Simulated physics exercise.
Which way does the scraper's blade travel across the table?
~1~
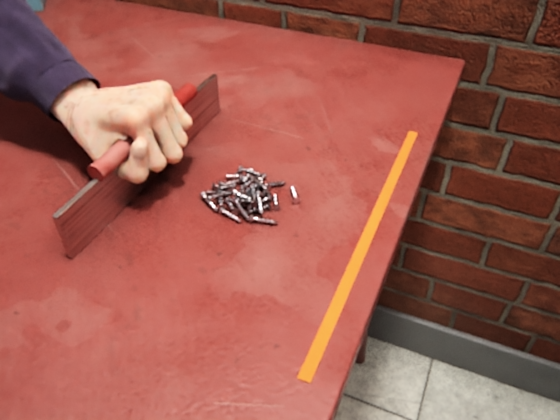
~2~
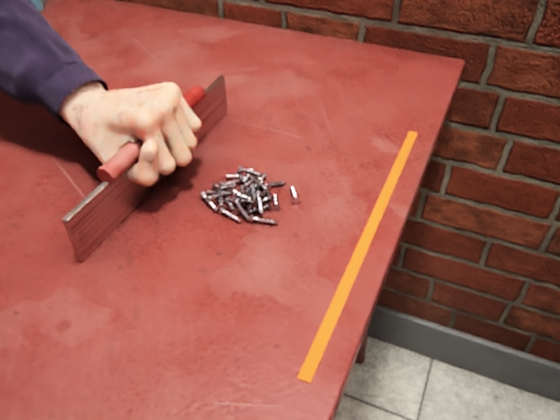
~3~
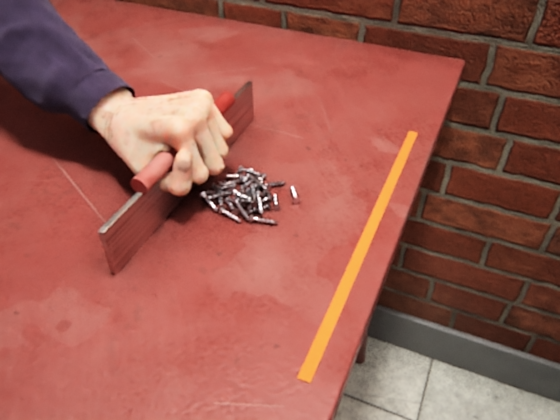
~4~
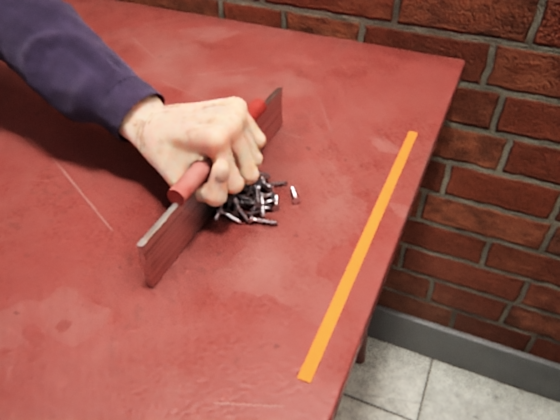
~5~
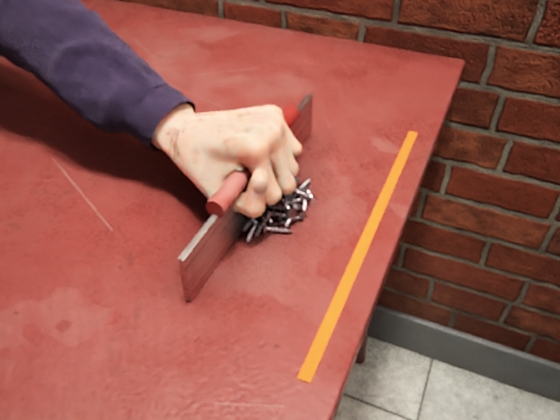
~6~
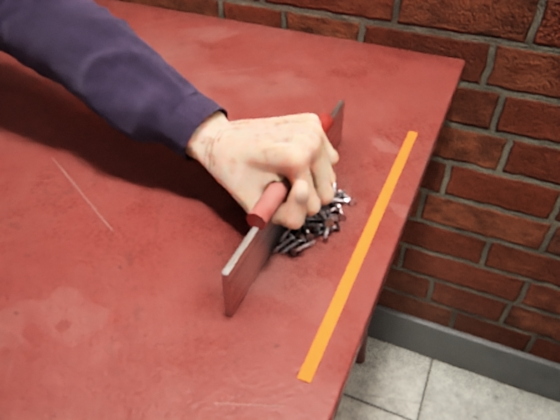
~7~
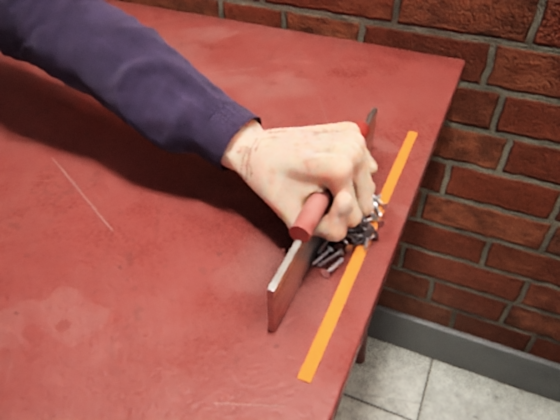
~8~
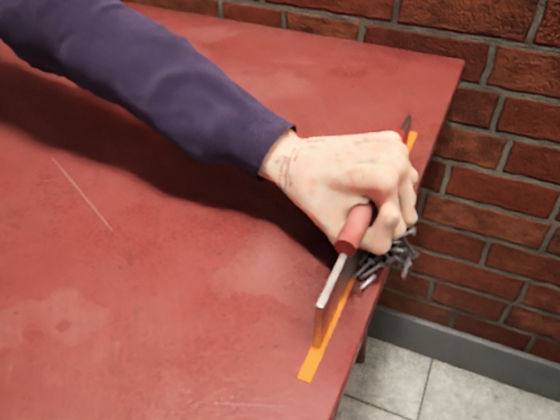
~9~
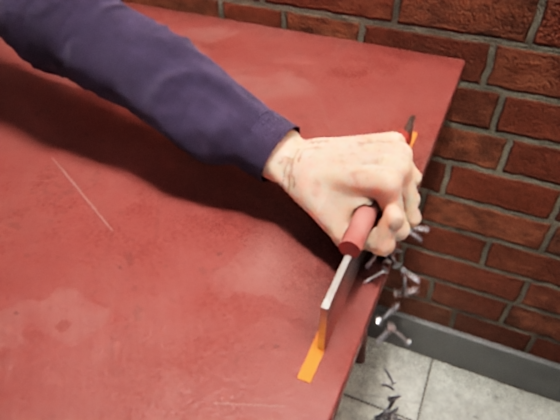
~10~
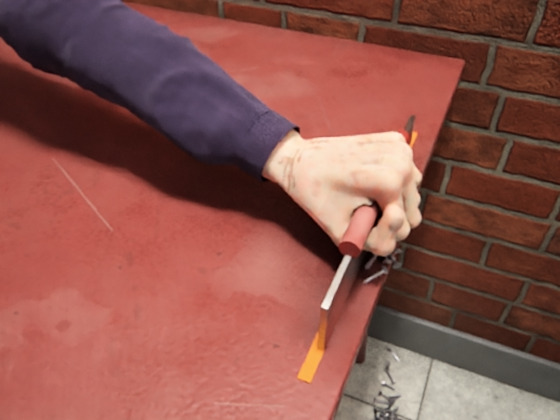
The blade travels to the right, toward the orange tape near the table's edge.
